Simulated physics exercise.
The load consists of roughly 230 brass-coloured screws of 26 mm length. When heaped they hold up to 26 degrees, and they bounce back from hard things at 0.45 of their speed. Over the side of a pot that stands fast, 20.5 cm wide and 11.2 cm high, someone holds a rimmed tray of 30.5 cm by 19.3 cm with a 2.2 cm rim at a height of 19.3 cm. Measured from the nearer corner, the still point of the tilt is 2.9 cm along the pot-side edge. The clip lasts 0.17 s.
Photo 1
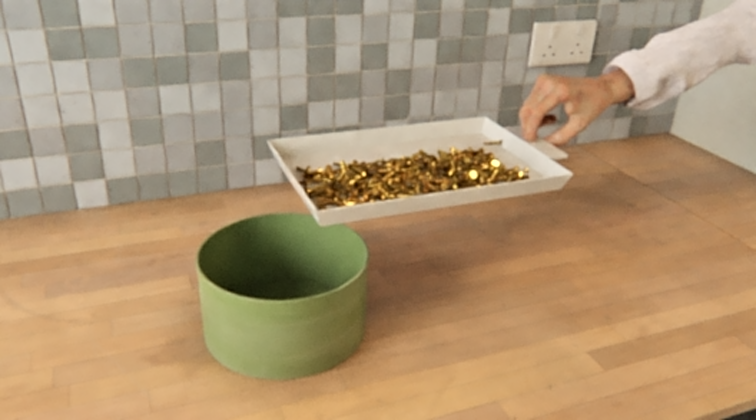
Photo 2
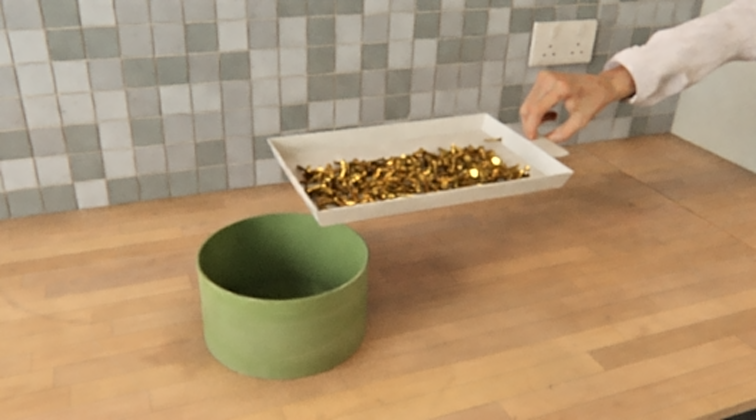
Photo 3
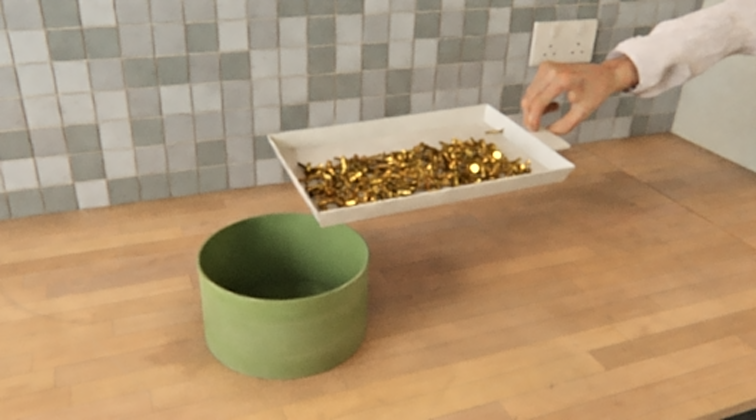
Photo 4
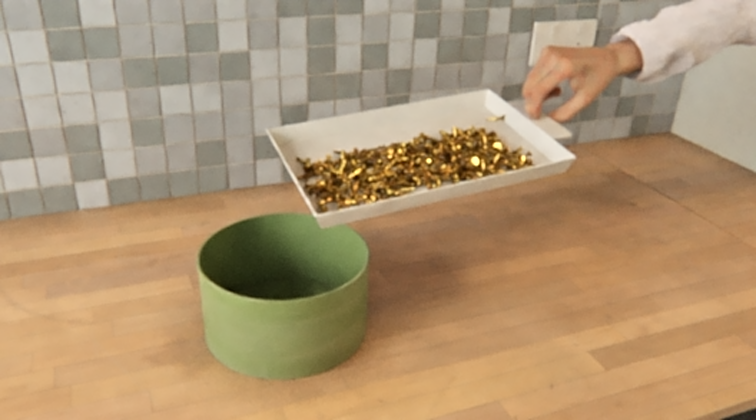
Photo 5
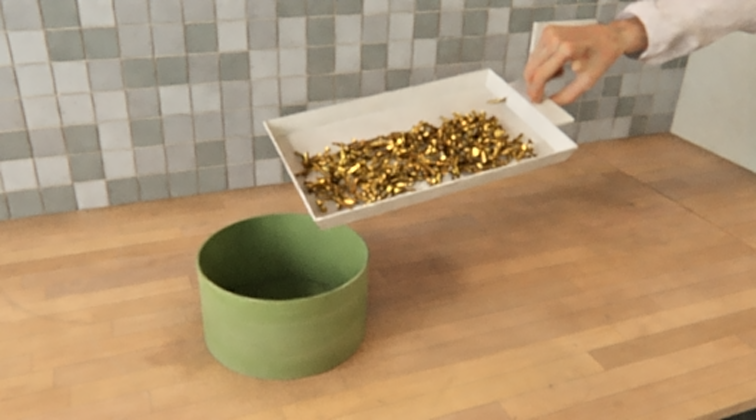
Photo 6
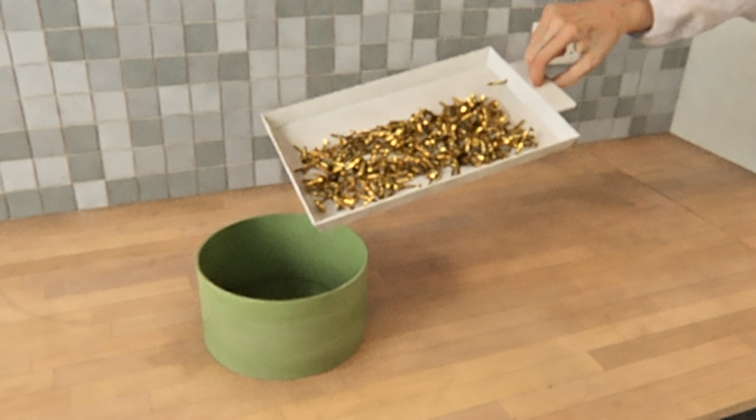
A hand held a white tray of small brass-coloured pieces above a wooden counter beside a green pot, then gradually raised the tray's far side, tilting it toward its left front corner.
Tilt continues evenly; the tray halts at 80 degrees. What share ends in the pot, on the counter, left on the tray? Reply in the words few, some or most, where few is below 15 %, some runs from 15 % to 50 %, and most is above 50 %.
Shares - pot: Few; counter: Most; tray: Few.
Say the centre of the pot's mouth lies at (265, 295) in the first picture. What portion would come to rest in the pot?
Something like 65 per cent would settle in it.
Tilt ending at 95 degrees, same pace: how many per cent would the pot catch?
Estimated share: About 5 %.
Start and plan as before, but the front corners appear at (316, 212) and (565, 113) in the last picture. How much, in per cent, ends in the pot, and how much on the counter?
Pot 35, counter 65.
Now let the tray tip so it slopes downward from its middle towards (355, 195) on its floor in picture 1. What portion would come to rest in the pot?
Estimate: Near 25 per cent.
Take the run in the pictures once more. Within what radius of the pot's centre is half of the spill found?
Roughly 20 cm from the centre.
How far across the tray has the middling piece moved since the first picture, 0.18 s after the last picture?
Displacement on the tray: Roughly 2 cm.
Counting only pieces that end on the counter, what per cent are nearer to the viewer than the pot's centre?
Near 100 in a hundred.
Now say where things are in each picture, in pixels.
In the first frame, tray tilt 0 degrees, front corners at (321, 207) and (563, 172); middle of the pieces at (419, 177); pot at (284, 252).
In the second frame, tray tilt 1 degrees, front corners at (321, 208) and (564, 170); middle of the pieces at (419, 176).
In the third frame, tray tilt 3 degrees, front corners at (322, 209) and (566, 164), lowest corner left front; middle of the pieces at (420, 172).
In the fourth frame, tray tilt 7 degrees, front corners at (321, 211) and (567, 156), lowest corner left front; middle of the pieces at (420, 165).
In the fifth frame, tray tilt 13 degrees, front corners at (320, 214) and (568, 144), lowest corner left front; middle of the pieces at (420, 157).
In the sixth frame, tray tilt 19 degrees, front corners at (319, 217) and (570, 133), lowest corner left front; middle of the pieces at (419, 149); pot at (284, 253).
Then, 0.18 s after the last picture, tilt 50 degrees; the tray holds 100 %, the pot 0 %.
Then, 0.30 s after the last picture, tilt 72 degrees; the tray holds 100 %, the pot 0 %.
Then, 0.54 s after the last picture, tilt 80 degrees; the tray holds 0 %, the pot 5 %.
In the end, pot 5 %, counter 95 %, tray 0 %.
